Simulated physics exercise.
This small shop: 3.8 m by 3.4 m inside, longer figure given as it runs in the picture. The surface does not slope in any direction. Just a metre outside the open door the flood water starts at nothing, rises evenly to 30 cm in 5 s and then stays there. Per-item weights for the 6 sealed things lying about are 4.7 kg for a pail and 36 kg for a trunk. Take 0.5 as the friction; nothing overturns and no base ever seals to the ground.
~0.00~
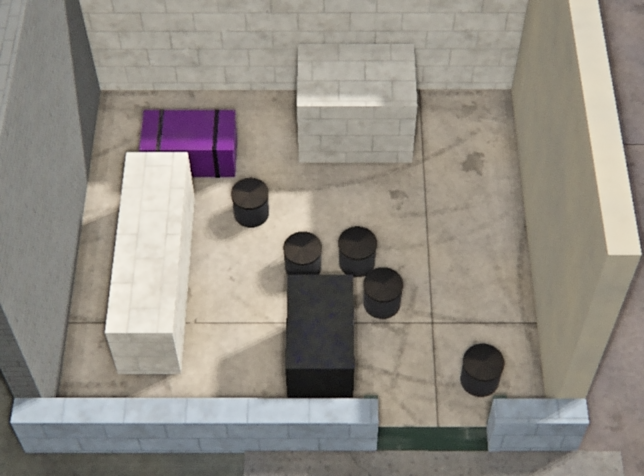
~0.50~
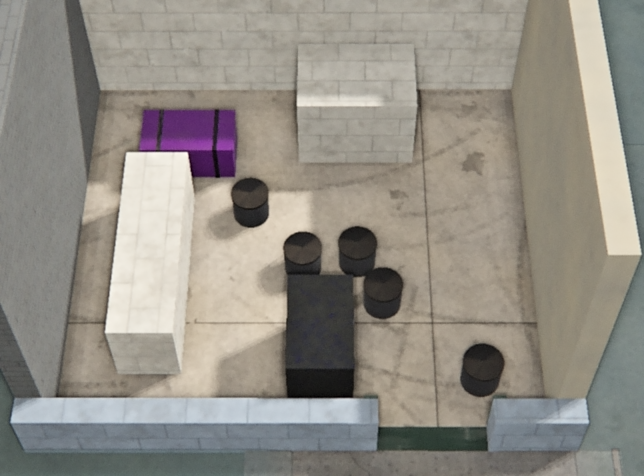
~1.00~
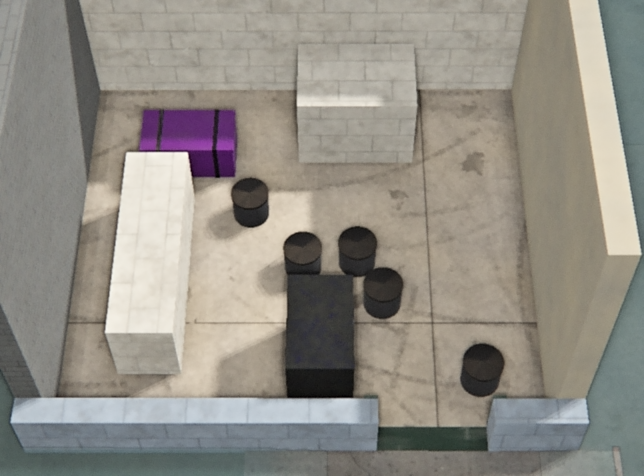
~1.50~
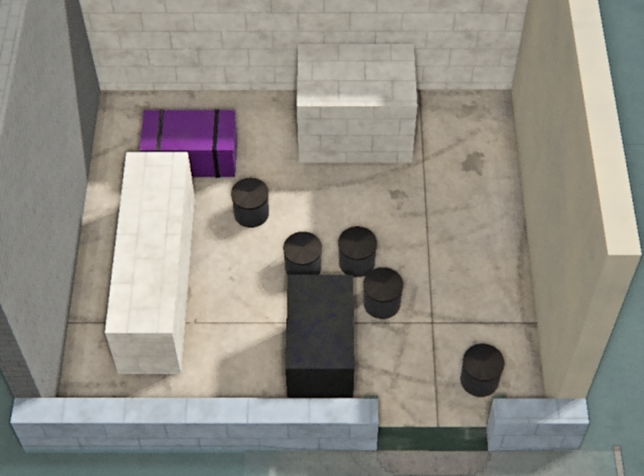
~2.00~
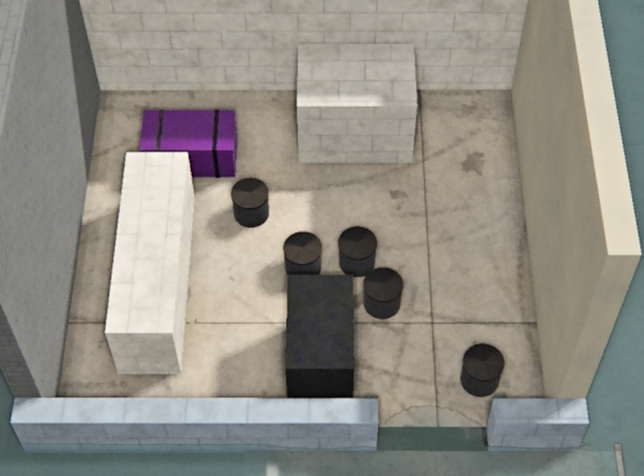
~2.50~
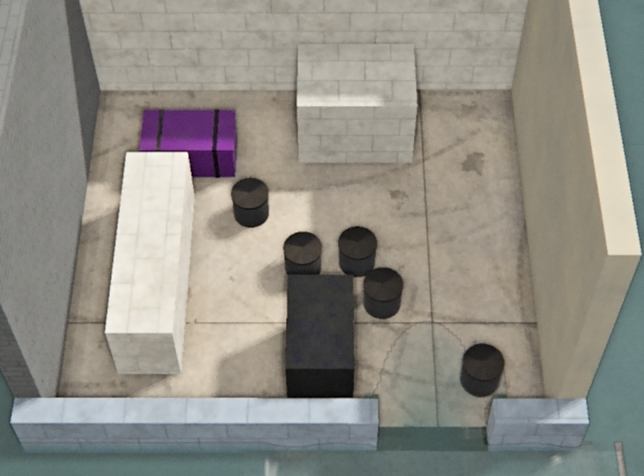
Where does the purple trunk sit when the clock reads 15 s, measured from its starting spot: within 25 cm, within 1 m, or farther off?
Result: A modest shift.
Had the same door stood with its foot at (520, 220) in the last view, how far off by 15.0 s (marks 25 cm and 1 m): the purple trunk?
Then the purple trunk would have shifted modestly.
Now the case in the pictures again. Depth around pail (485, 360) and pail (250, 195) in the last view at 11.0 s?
First roughly 18 cm, second roughly 11 cm.
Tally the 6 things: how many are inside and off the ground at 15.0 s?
I'd say 6 of them.
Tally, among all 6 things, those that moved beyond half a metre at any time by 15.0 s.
I count 6 of them.
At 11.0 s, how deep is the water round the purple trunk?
Depth approx. 19 cm.
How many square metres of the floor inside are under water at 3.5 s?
Roughly 2.5 m2.
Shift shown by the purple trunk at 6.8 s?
Shift by then: About 0 cm.
After 3.5 s the purple trunk is near (188, 130), 0.0 m from its start, aground; 0 afloat.
After 6.8 s the purple trunk is near (188, 130), 0.0 m from its start, aground; 2 afloat.
After 11.0 s the purple trunk is near (137, 90), 0.6 m from its start, afloat; 6 afloat.
After 15.0 s the purple trunk is near (211, 150), 0.4 m from its start, afloat; 6 afloat.
